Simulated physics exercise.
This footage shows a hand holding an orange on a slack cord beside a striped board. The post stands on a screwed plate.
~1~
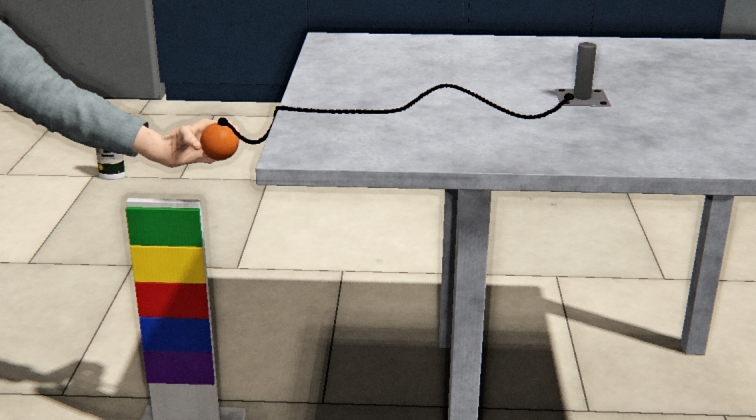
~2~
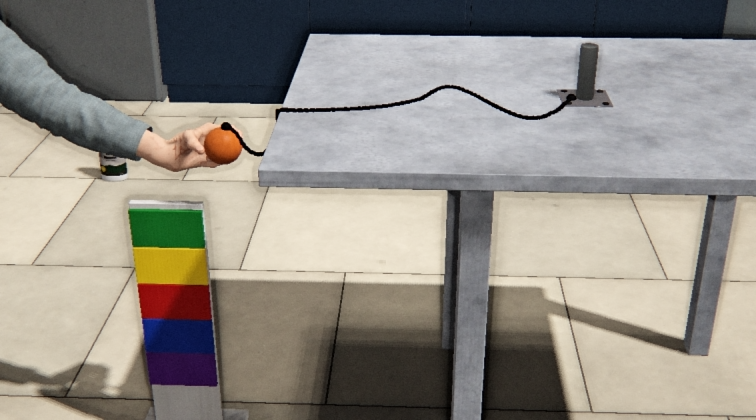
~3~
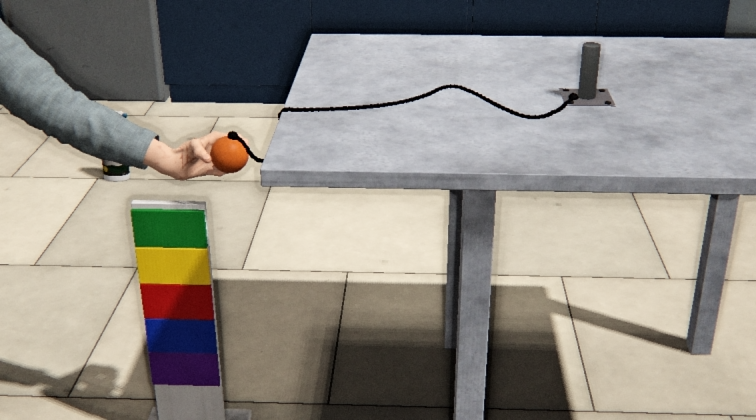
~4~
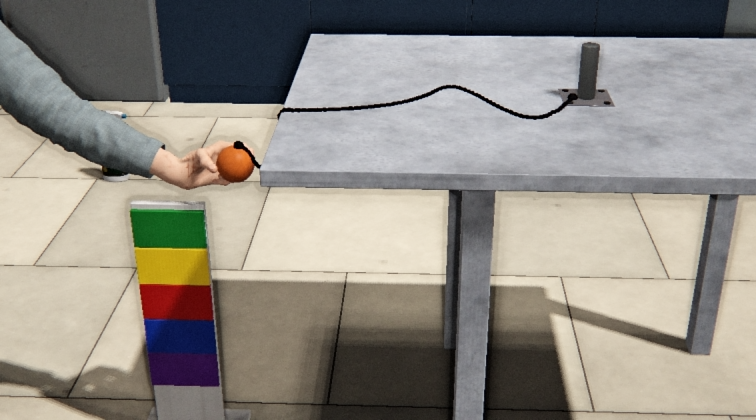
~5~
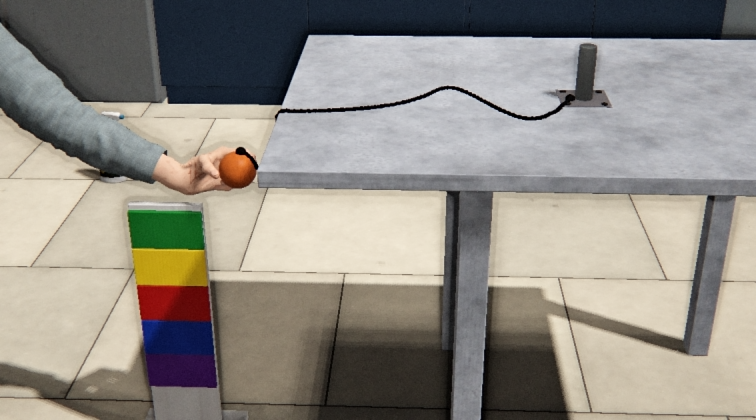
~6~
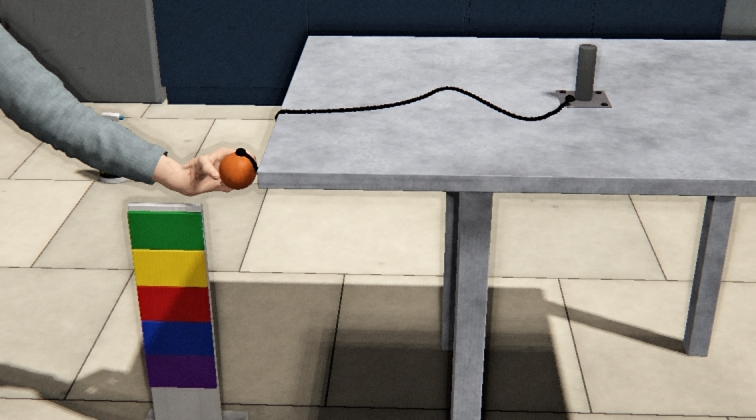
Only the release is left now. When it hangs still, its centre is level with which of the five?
With red.
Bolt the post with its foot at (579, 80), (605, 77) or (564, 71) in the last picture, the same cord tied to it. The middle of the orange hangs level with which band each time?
Answer, in order: Red, yellow, red.
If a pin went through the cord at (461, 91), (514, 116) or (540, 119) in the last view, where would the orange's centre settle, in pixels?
First try (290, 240), second try (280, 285), third try (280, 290).
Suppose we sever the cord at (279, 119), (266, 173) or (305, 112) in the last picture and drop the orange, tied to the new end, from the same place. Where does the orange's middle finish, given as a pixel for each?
First (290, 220), then (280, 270), then (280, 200).
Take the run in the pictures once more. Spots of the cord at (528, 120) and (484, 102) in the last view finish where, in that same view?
First: (490, 99). Second: (428, 100).
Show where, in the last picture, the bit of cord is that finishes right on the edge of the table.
Spot: Approx. (381, 107).
A little later, orange near (251, 308); level with red.
Next, orange near (327, 285); level with red.
Later still, orange near (274, 302); level with red.
When it is over, orange near (287, 303); level with red. Its middle rests at the red band.
